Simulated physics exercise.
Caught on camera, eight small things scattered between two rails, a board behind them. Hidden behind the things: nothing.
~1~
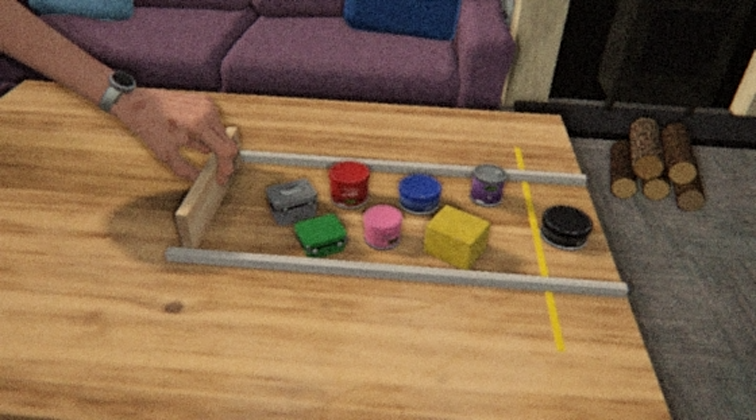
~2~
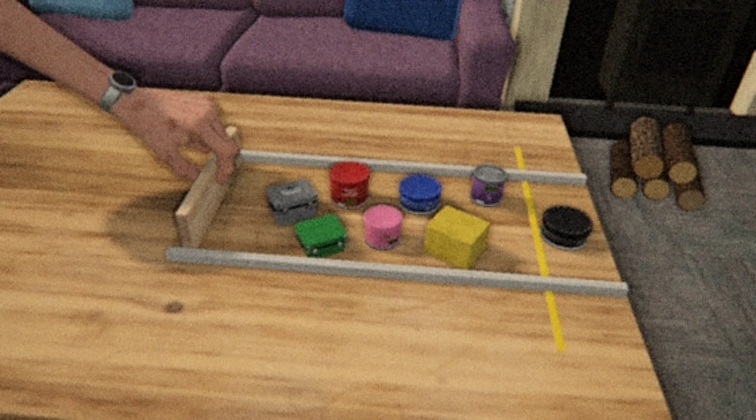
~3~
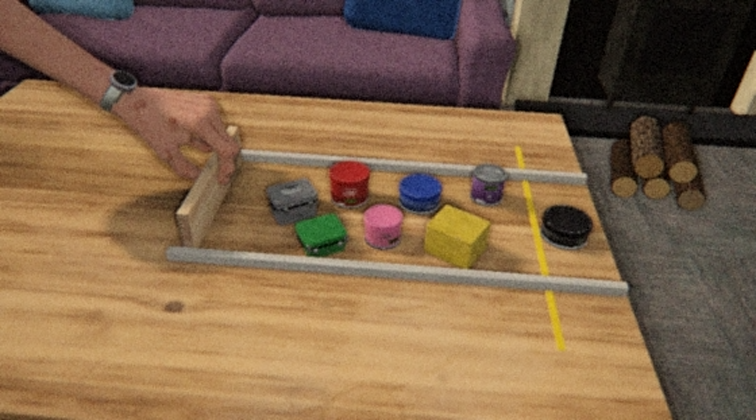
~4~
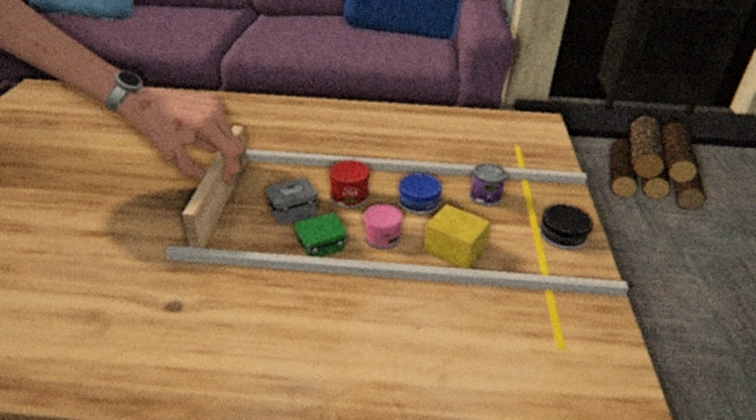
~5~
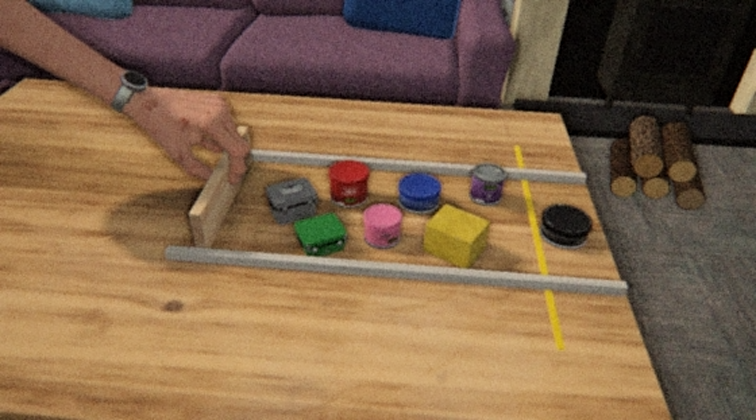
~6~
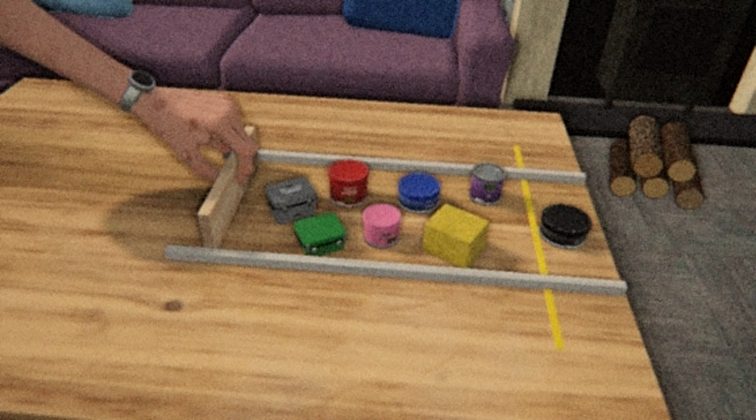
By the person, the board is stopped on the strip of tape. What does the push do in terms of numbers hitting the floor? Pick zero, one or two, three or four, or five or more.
It sends one or two to the floor.
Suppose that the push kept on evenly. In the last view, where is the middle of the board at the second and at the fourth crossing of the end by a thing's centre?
At (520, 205) for the second, at (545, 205) for the fourth.
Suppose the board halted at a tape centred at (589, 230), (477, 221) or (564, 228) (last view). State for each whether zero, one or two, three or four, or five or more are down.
Going through the tapes in order, the count is at least five, then no fall at all, then three or four.
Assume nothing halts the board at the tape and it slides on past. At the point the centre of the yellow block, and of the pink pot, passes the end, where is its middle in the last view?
The middle is at (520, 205) when it's the yellow block, and at (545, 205) when it's the pink pot.
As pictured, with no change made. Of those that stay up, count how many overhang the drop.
It would come to 2.
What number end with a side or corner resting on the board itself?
Number: 4.
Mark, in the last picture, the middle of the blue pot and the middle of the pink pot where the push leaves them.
Roughly (594, 216) for the first and roughly (610, 263) for the second.
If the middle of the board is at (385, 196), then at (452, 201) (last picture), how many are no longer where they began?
6, then 8.
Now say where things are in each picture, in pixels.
In the first frame, black pot (566, 228); purple tin (488, 186); yellow block (457, 238); board (213, 185); tape (534, 227).
In the second frame, purple tin (488, 186); green case (321, 238).
In the third frame, yellow block (457, 237); grey case (293, 202).
In the fourth frame, black pot (566, 226); board (219, 184).
In the fifth frame, purple tin (487, 185); pink pot (382, 227).
In the sixth frame, black pot (565, 226); purple tin (487, 184); yellow block (456, 236); board (233, 184); tape (534, 225).
A little later, none off yet; black pot at rest near (565, 226); purple tin at rest near (487, 184); yellow block at rest near (456, 236).
Next, none off yet; black pot at rest near (565, 226); purple tin moving near (494, 184); yellow block shifted about its own width near (508, 241).
Later still, none off yet; black pot shifted about its own width near (591, 218); purple tin shifted about its own width near (509, 179); yellow block shifted well along near (582, 242).
When it is over, the number that fall off is one or two; down, yellow block and black pot.
